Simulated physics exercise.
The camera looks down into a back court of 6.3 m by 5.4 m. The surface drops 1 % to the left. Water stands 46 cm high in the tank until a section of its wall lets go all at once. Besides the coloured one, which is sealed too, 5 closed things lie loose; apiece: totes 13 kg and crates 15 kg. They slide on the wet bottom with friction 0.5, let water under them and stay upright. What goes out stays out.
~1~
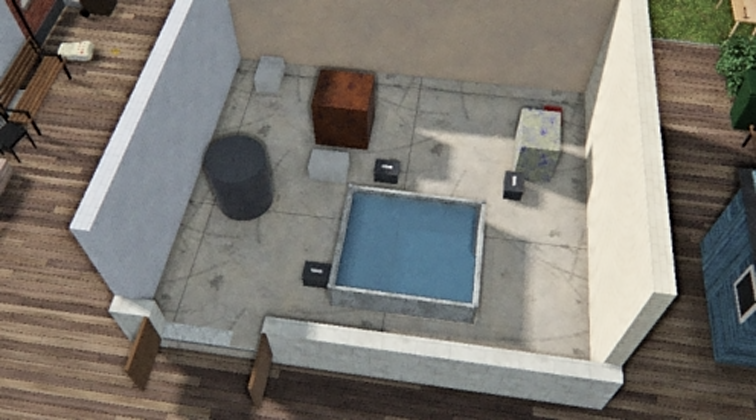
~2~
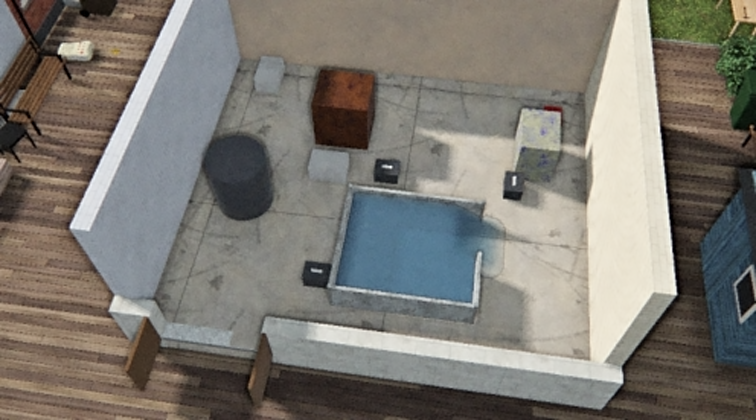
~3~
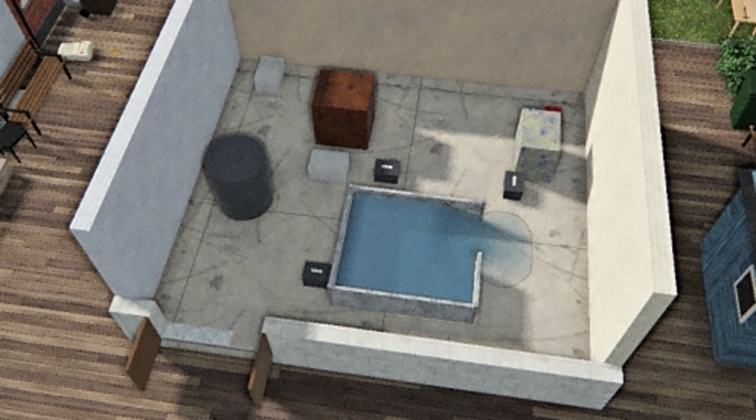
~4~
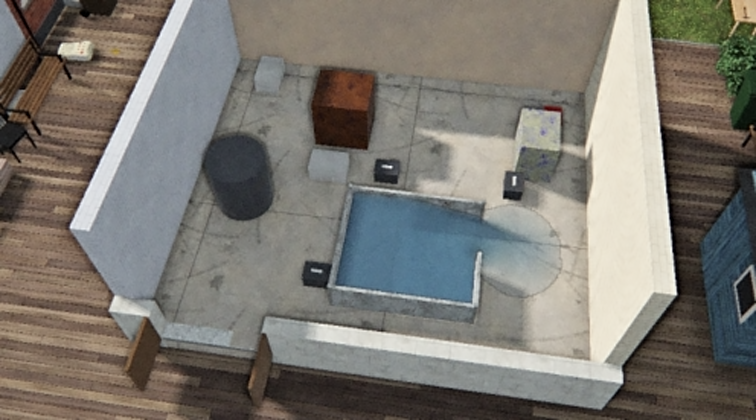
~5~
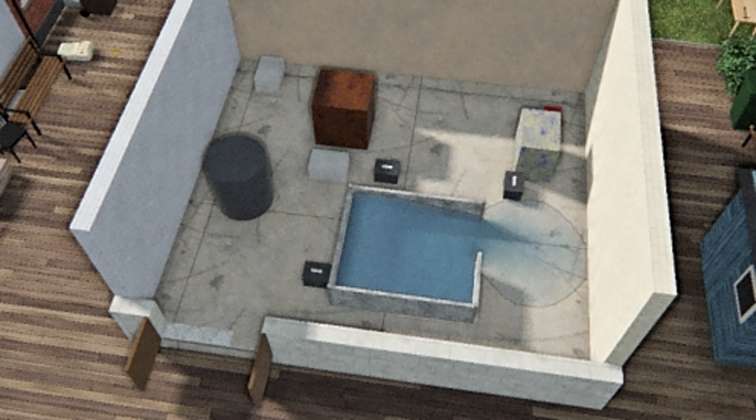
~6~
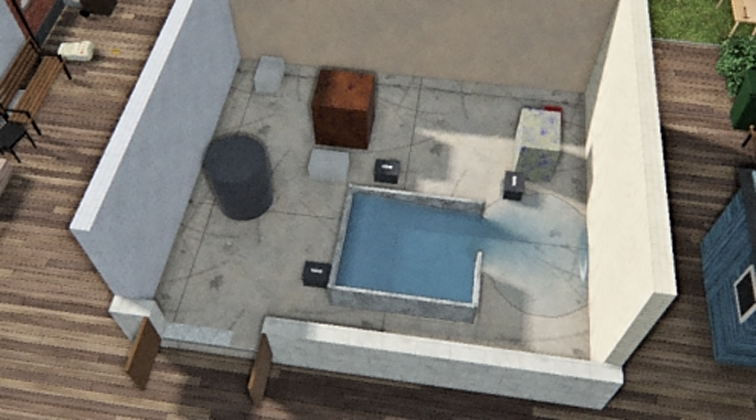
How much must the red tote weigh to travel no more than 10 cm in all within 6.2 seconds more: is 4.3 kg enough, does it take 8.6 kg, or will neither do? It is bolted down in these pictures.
Verdict: Neither weight holds it.
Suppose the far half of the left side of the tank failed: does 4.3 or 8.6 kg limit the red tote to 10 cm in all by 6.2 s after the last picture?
In that case the smaller load will do.
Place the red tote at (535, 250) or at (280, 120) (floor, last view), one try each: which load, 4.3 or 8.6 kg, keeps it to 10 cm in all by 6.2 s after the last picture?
In turn: Neither holds; either load holds.
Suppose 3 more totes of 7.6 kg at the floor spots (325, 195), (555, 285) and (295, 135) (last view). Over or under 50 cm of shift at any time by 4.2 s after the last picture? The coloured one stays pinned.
In turn: Less, more, less.
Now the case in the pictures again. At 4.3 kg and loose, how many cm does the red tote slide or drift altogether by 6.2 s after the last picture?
Some 350 cm in all.
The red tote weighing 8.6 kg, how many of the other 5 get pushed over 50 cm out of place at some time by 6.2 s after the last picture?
0 of them.
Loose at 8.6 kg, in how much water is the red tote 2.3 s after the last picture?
Roughly 7 cm.
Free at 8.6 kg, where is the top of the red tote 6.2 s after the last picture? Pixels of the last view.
Around (465, 108).
Then, 0.6 s after the last picture the red tote would be 0 cm from its start with 4.3 kg and 0 cm from its start with 8.6 kg; 0 cm of water round it then.
Then, 2.3 s after the last picture the red tote would be 105 cm from its start with 4.3 kg and 62 cm from its start with 8.6 kg; 7 cm of water round it then.
Then, 4.2 s after the last picture the red tote would be 289 cm from its start with 4.3 kg and 149 cm from its start with 8.6 kg; 3 cm of water round it then.
Then, 6.2 s after the last picture the red tote would be 289 cm from its start with 4.3 kg and 150 cm from its start with 8.6 kg; 3 cm of water round it then.
